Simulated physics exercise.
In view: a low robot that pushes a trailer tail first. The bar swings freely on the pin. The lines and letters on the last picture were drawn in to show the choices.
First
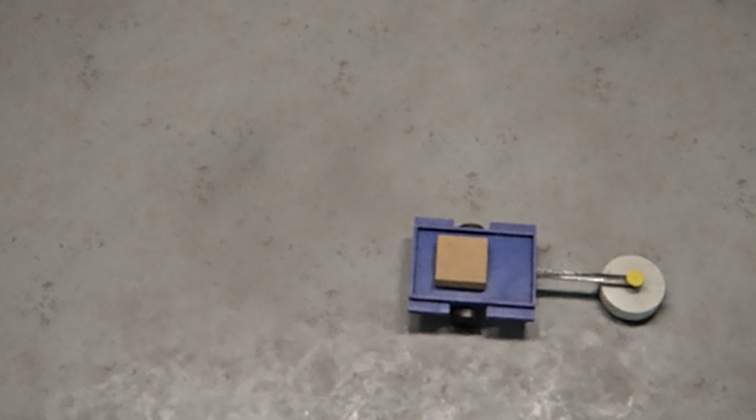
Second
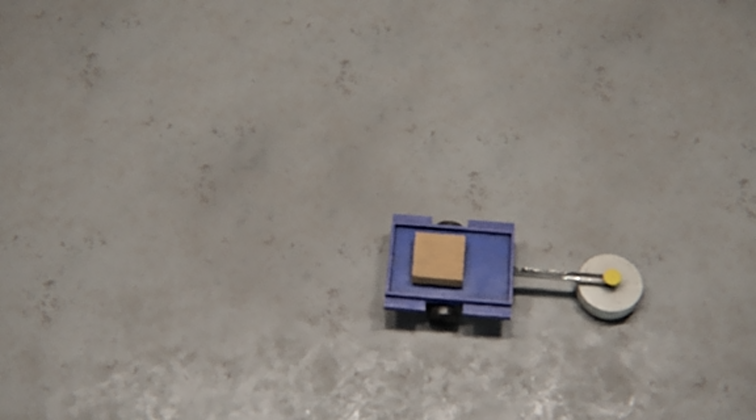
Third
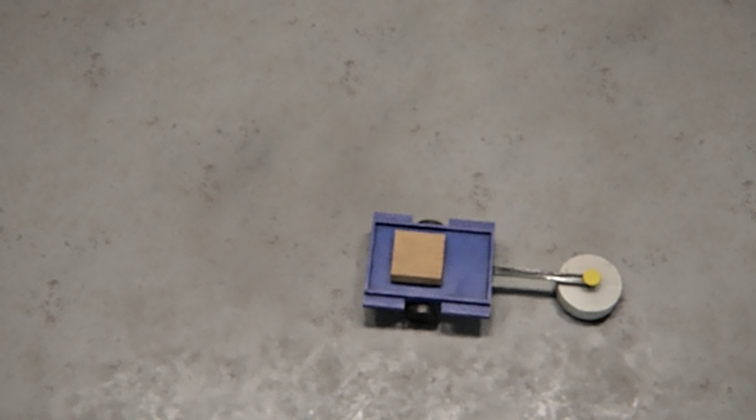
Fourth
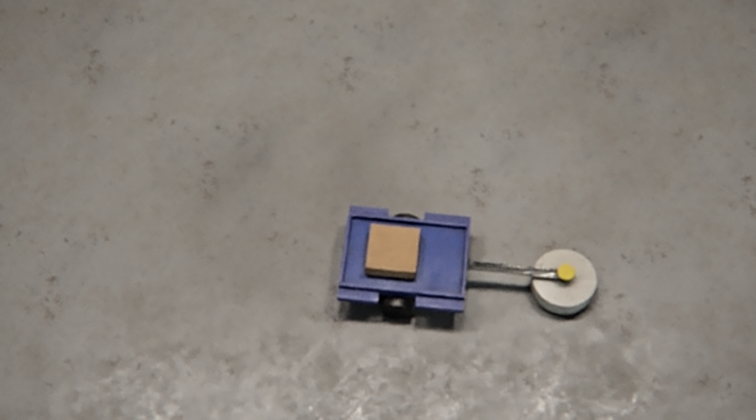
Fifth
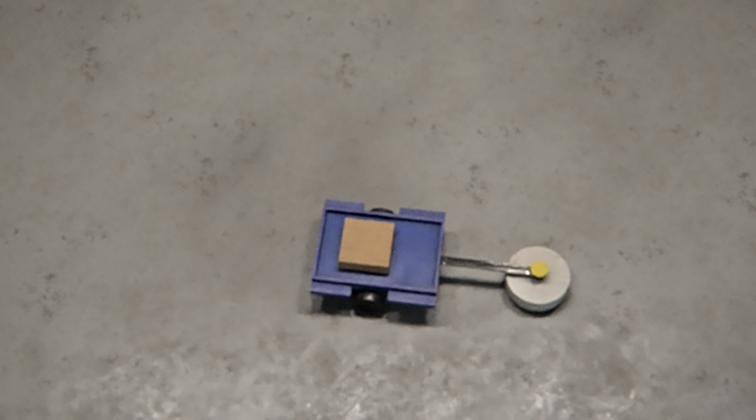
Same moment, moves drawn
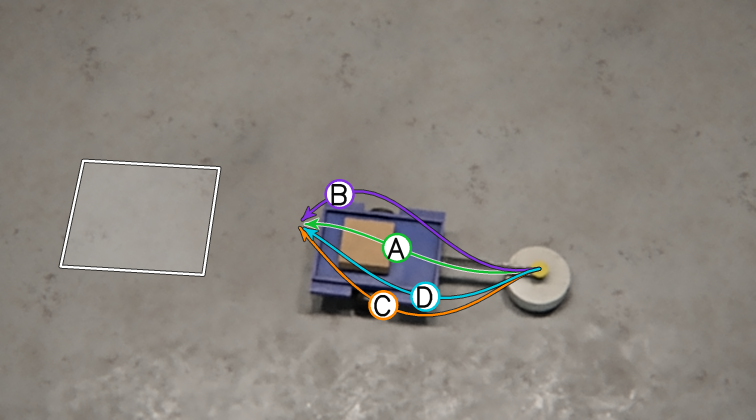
A blue cart carrying a tan block moves left as a white round robot pushes it.
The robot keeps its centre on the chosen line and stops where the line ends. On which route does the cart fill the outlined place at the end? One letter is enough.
A is the one.
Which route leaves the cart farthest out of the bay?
C is the worst.
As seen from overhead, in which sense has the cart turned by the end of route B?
Anticlockwise.
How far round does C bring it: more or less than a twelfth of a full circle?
More.
On the copy, A from (540, 269) via (420, 257) to (306, 224); B from (540, 269) via (414, 216) to (303, 220); C from (540, 269) via (407, 313) to (300, 228); D from (540, 269) via (413, 294) to (304, 229); the bay at (142, 216).
On A. First, robot (450, 274), cart (294, 237).
Then, robot (371, 246), cart (213, 224).
Finally, robot (298, 234), cart (140, 221); the cart stands in the bay.
By contrast, B leaves the cart at (147, 284), out of the bay; C leaves the cart at (200, 127), out of the bay; D leaves the cart at (169, 155), out of the bay.
